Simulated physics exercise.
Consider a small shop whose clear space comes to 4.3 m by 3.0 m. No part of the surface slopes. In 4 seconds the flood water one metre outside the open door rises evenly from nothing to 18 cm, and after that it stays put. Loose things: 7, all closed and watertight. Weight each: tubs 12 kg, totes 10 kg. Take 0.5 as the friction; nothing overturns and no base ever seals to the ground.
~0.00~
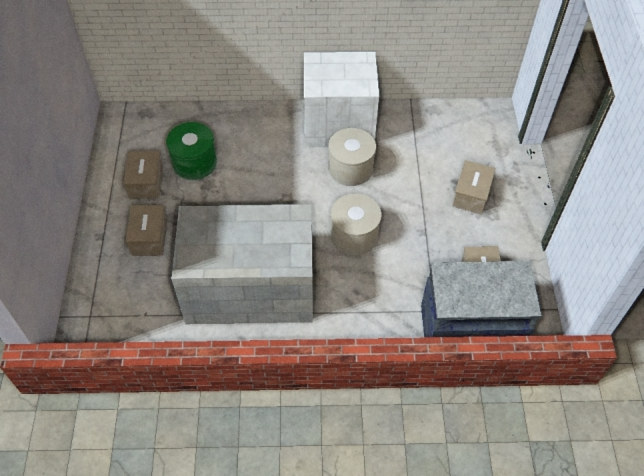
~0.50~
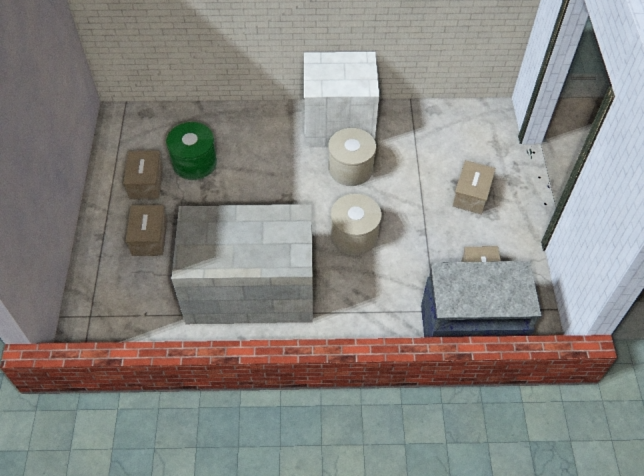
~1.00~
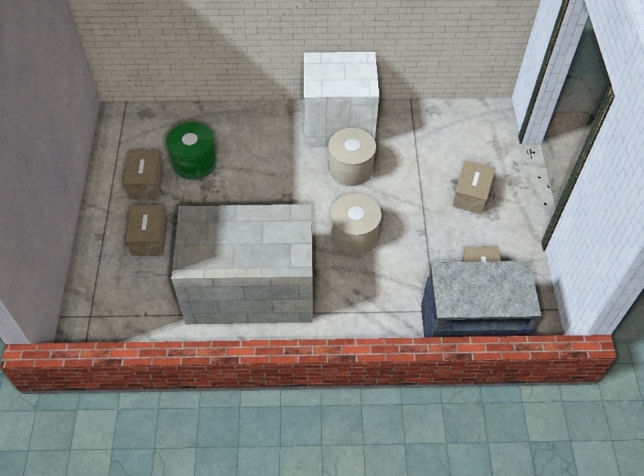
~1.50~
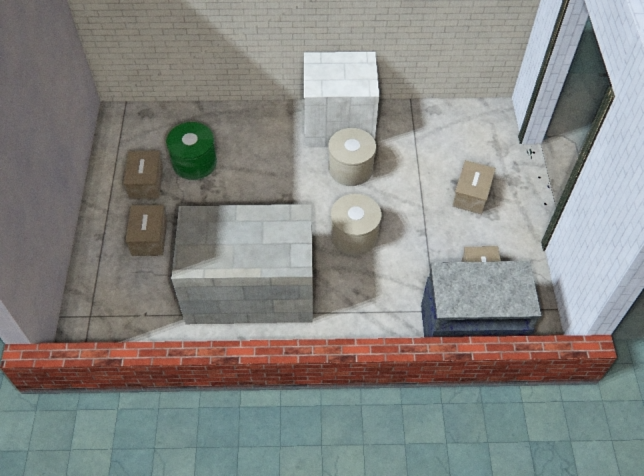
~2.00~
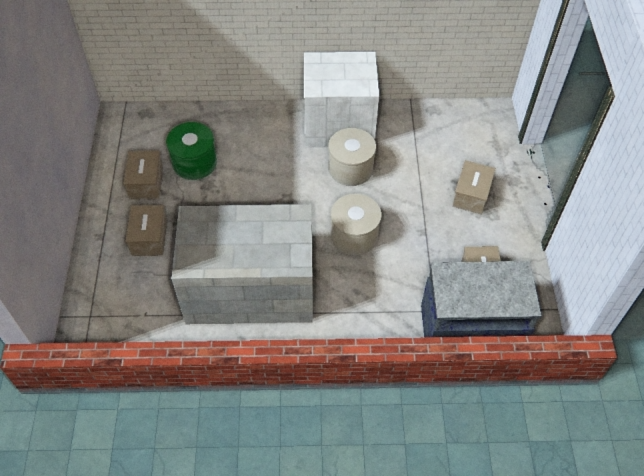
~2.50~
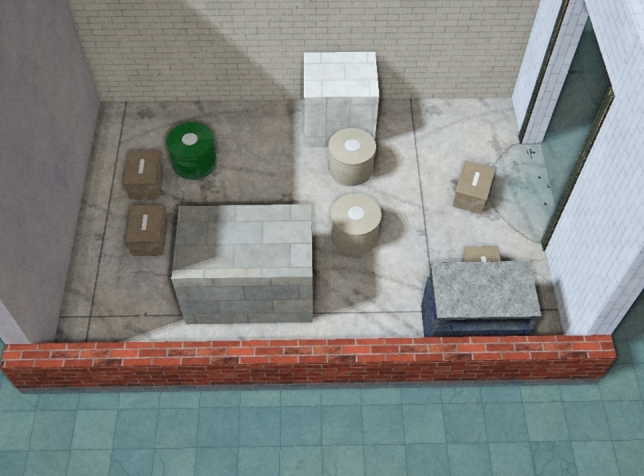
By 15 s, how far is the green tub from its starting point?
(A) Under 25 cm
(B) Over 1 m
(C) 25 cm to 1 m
C.
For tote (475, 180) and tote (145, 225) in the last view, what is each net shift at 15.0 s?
First 350 cm, then 250 cm.
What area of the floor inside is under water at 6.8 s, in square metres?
9.5 m2.
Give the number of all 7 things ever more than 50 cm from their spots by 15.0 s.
It works out to 6.
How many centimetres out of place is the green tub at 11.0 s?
Around 60 centimetres.
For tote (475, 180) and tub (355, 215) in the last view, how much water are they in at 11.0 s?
Depth approx. 11 cm / 9 cm.
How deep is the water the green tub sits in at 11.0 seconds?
Roughly 15 cm deep.
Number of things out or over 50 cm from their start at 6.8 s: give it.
I make it 3 by then.
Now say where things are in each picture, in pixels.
The first picture shows the green tub at (190, 140) rests on the ground; water covers 0.0 m2; 0 of 7 have shifted.
The second picture shows the green tub at (190, 140) rests on the ground; water covers 0.0 m2; 0 of 7 have shifted.
The third picture shows the green tub at (190, 140), on the bottom; 0.0 m2 under water; 0 of 7 have shifted.
The fourth picture shows the green tub at (190, 140), on the bottom; water covers 0.0 m2; 0 of 7 have shifted.
The fifth picture shows the green tub at (190, 140) rests on the ground; water covers 0.0 m2; 0 of 7 have shifted.
The sixth picture shows the green tub at (190, 140), on the bottom; water covers 0.4 m2; 0 of 7 have shifted.
After 3.5 s the green tub is near (190, 140), 0.0 m from its start, aground; 0 afloat.
After 6.8 s the green tub is near (190, 140), 0.0 m from its start, aground; 0 afloat.
After 11.0 s the green tub is near (159, 95), 0.6 m from its start, afloat; 6 afloat.
After 15.0 s the green tub is near (225, 97), 0.6 m from its start, afloat; 7 afloat.
